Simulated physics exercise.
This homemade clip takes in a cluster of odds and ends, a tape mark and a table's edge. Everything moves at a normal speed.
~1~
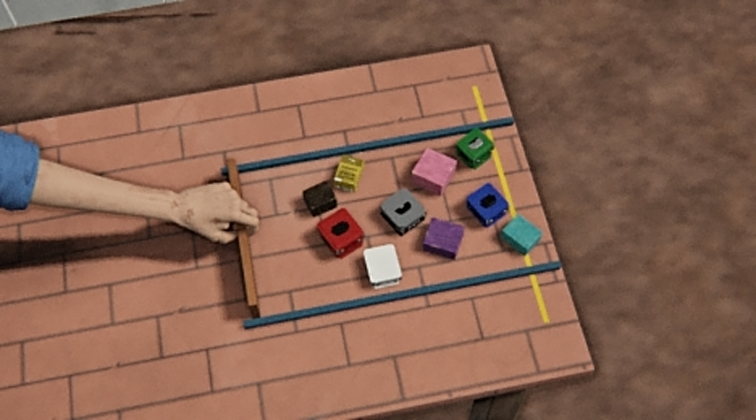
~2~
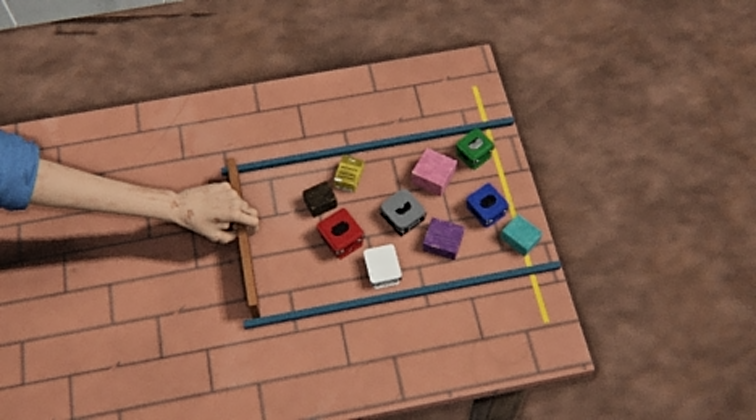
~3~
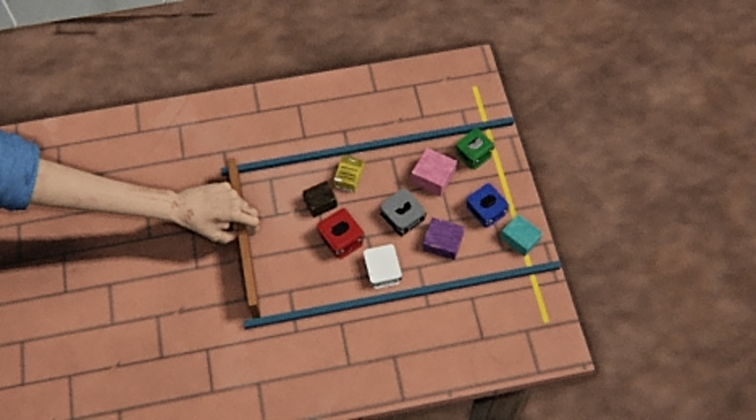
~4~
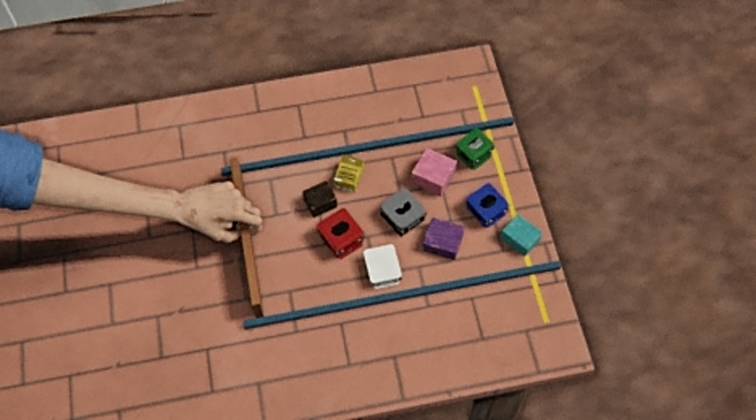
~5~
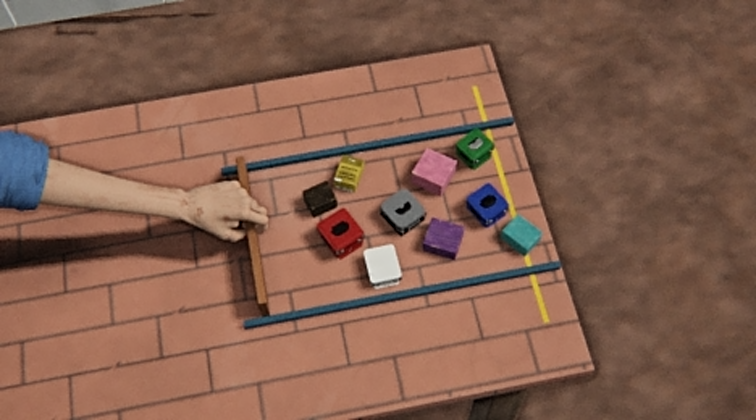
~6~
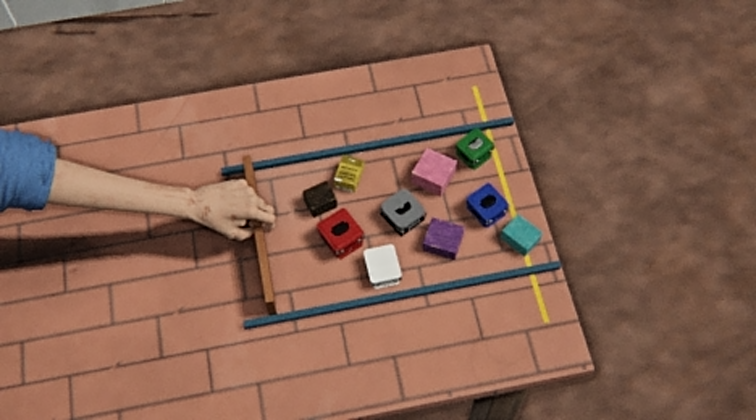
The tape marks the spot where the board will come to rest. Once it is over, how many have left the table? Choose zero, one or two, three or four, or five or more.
Five or more of them have left the table.
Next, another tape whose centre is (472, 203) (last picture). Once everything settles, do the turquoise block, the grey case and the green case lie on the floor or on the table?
The turquoise block? It does not stay. The grey case? It is safe. The green case? It does not stay.
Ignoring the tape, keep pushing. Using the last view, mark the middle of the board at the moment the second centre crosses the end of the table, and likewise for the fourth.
First about (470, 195), next about (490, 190).
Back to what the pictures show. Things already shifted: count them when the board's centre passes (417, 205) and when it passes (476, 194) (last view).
Tally: First 9; then 10.
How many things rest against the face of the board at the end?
It's touching 4 at the end.
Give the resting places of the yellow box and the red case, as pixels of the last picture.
Taking them in turn, first comes (503, 138), then (531, 206).
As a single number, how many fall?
That totals 6.
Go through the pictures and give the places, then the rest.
The first picture shows turquoise block (522, 235); green case (475, 149); blue case (487, 206); board (243, 237); tape (508, 197).
The second picture shows green case (475, 150); red case (341, 234).
The third picture shows blue case (487, 206); purple block (443, 239).
The fourth picture shows turquoise block (522, 235); board (246, 236).
The fifth picture shows green case (475, 150); yellow box (349, 174).
The sixth picture shows turquoise block (522, 235); green case (475, 150); blue case (487, 206); board (260, 234); tape (508, 197).
A little later, none off yet; turquoise block at rest near (522, 235); green case at rest near (475, 150); blue case at rest near (487, 206).
When it is over, the number that fall off is five or more; down, grey case, purple block, pink block, blue case, green case and turquoise block.
